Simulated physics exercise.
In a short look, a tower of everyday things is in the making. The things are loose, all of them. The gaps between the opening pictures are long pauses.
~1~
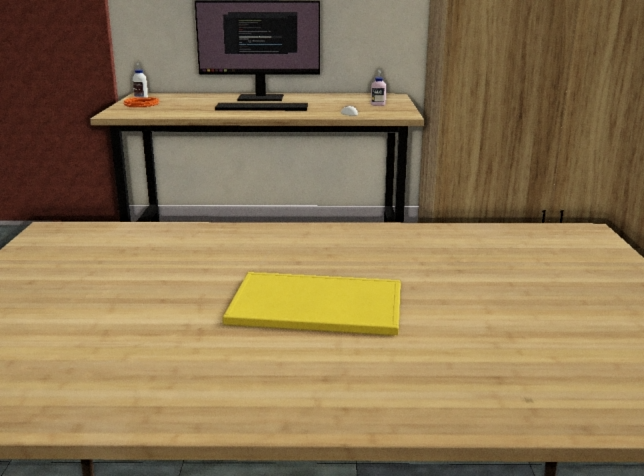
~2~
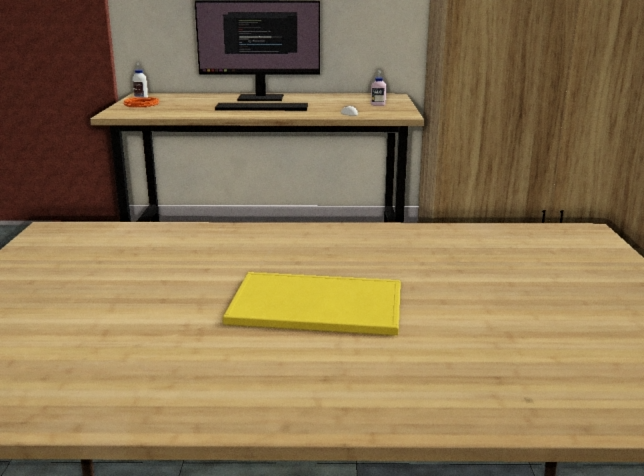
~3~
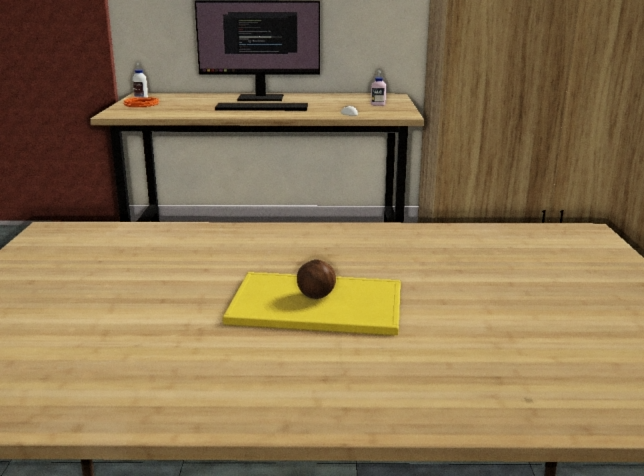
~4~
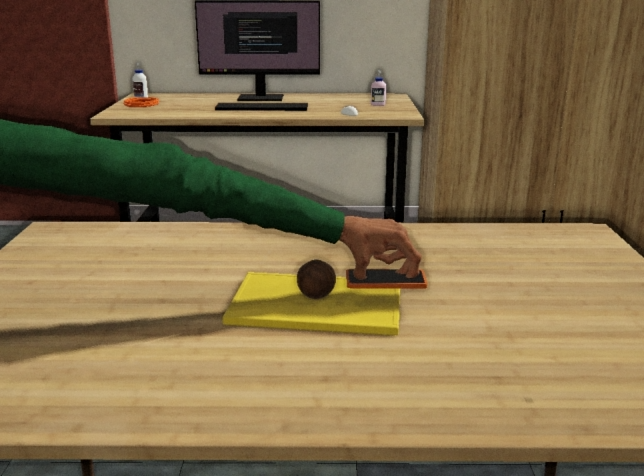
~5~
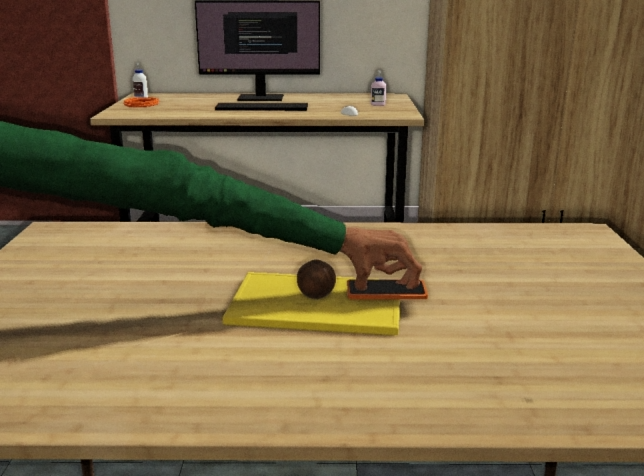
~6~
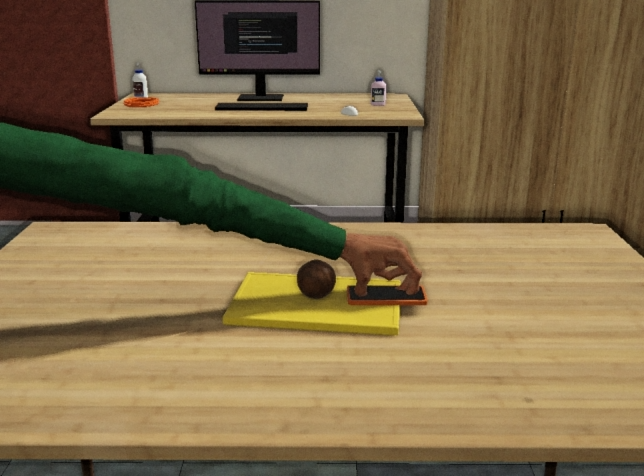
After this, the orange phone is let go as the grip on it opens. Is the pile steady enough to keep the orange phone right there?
It stays put.
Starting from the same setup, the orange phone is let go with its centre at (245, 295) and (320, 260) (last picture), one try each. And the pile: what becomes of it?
With the first placement the pile remains stable, with the second it tips over.
Then, 0.20 s on from there, no change.
Then, 0.60 s on from there, orange phone resting near (386, 295).
In the end, all 3 unmoved. At the end, from the last picture's camera, orange phone near (386, 295). The pile keeps its balance.
